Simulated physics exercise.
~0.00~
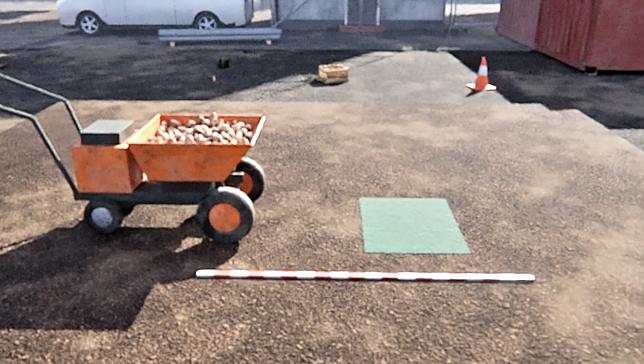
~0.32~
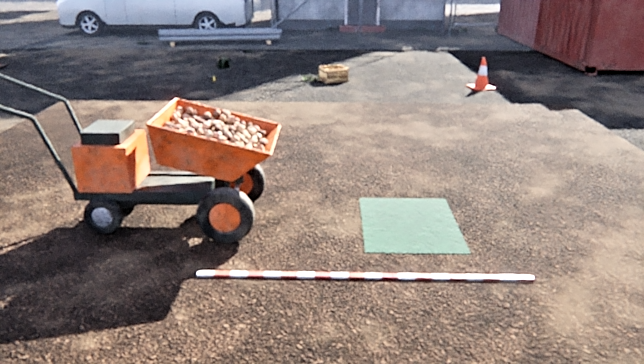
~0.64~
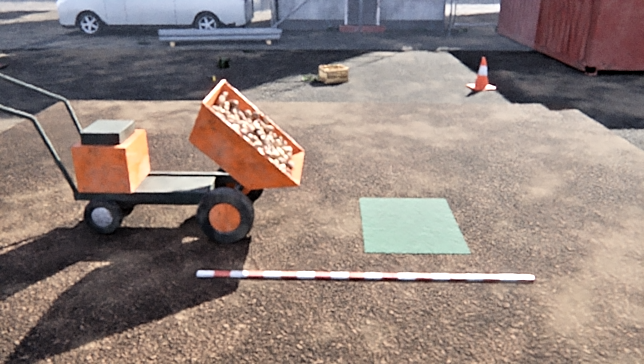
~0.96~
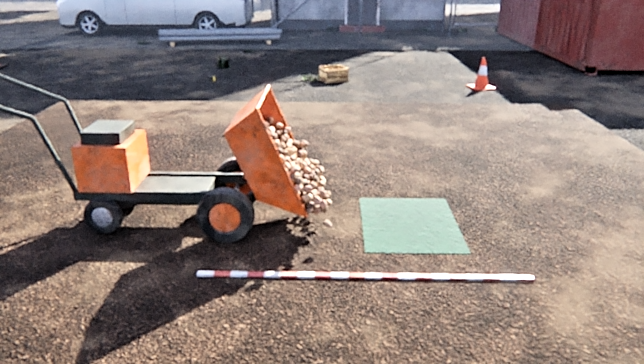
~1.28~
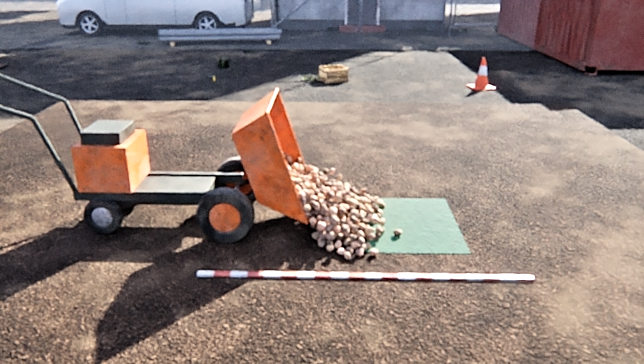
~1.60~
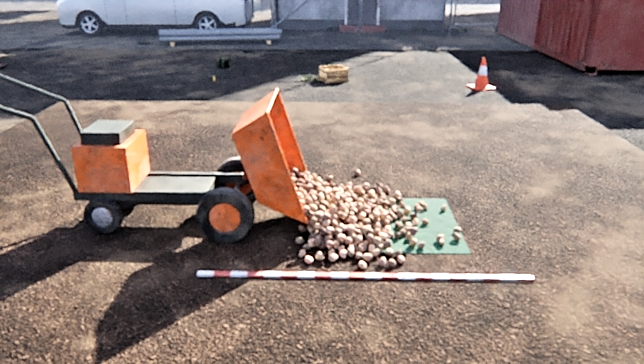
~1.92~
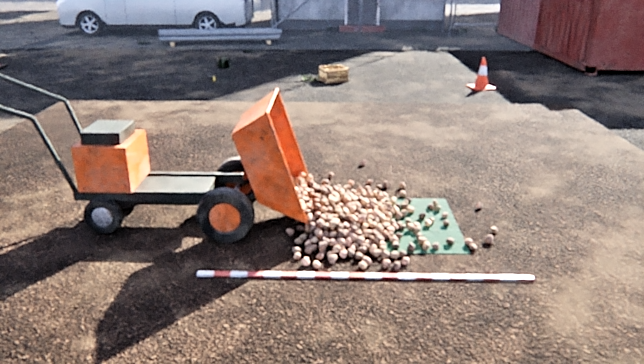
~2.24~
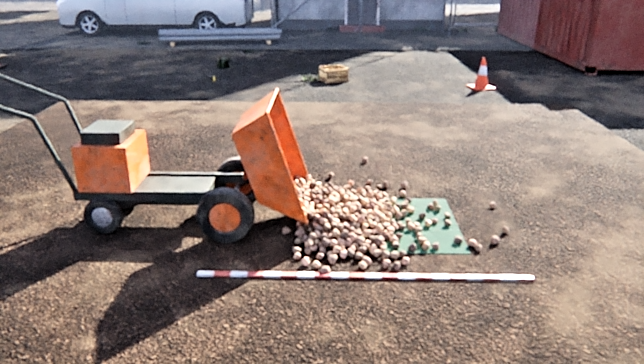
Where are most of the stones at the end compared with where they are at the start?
At the start the stones are all piled in the barrow's tray on the left. At the end most of them lie lower and farther right, in a heap on the ground between the tipped tray and the green sheet, with some on the sheet.
